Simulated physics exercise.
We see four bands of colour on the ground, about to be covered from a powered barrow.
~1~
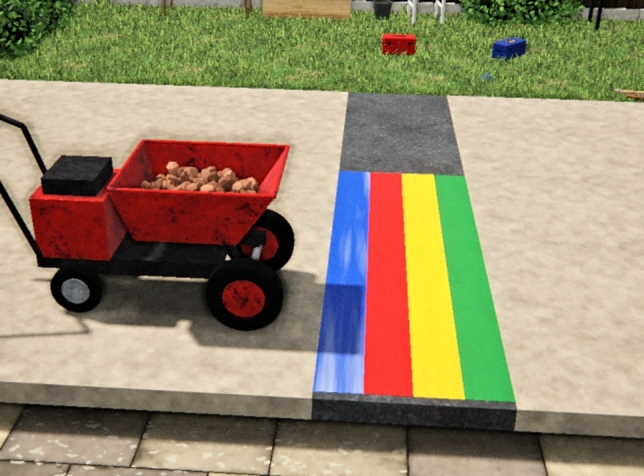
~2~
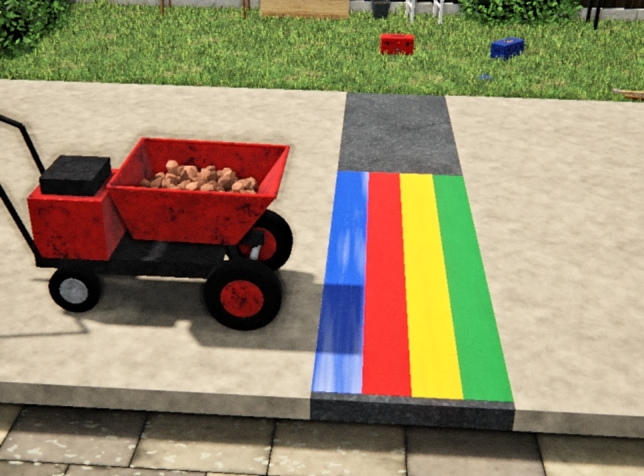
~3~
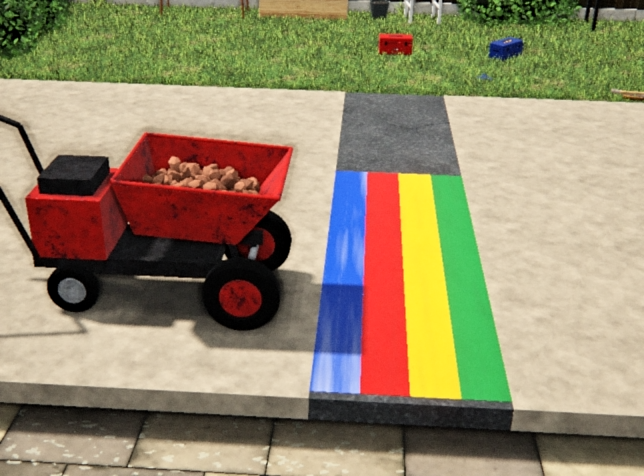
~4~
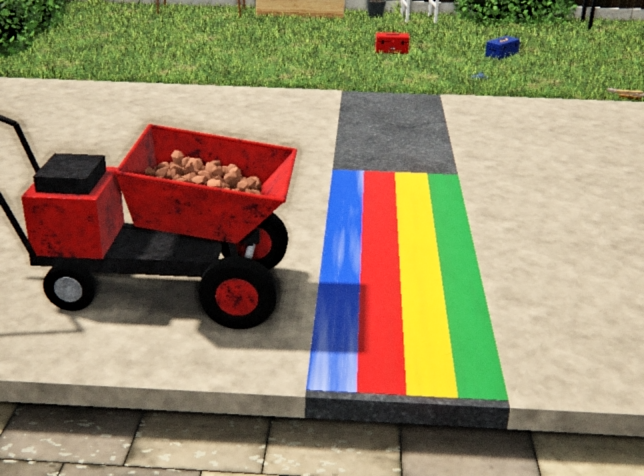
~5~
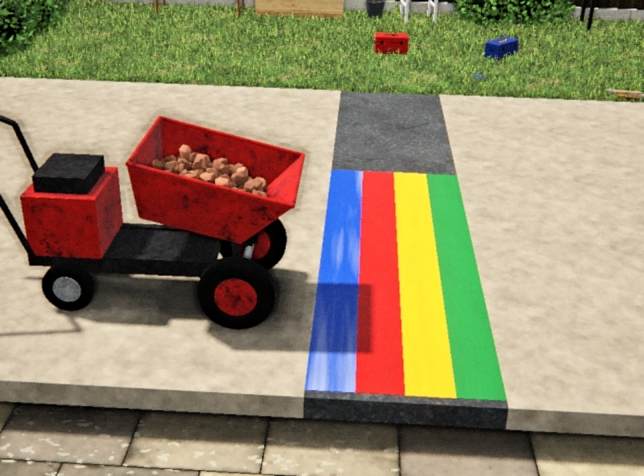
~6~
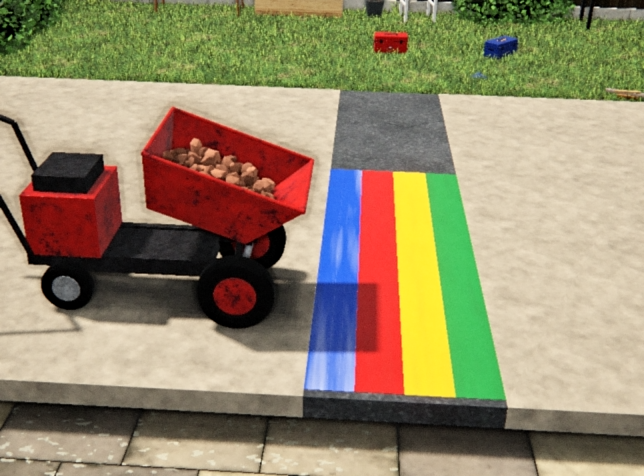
A red powered barrow loaded with brown rubble stands at left on a pale paved strip, seen from slightly above, with grass behind. To its right, blue, red, yellow and green bands lie side by side across the paving, below a dark grey patch, while a red and a blue object sit on the grass. The skip starts level, then tilts steadily toward the right, its rear rising clearly, as the view shifts very slightly.
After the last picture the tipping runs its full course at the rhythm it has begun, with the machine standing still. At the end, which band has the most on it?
Most covered: The red band.
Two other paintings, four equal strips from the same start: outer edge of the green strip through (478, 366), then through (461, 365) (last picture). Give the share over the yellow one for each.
Near 30 % and 30 %.
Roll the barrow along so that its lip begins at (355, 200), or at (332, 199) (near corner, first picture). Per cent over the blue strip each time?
About 0 and 0 per cent.
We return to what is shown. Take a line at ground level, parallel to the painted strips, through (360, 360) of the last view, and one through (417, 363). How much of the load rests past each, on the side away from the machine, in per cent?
In turn 70 and 20 in a hundred.
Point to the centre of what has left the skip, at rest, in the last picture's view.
Close to (383, 300).
Soon, skip tipped steeply; all in the skip.
A while on, skip tipped steeply; nearly all in the skip; a small part over the red strip.
Towards the end, skip tipped right over; about a third in the skip; a stray few over the blue strip; about a third over the red strip; about a quarter over the yellow strip; a small part over the green strip.
Finally, skip tipped right over; a small part in the skip; a small part over the blue strip; about half over the red strip; about a quarter over the yellow strip; a small part over the green strip; a stray few off the paint.
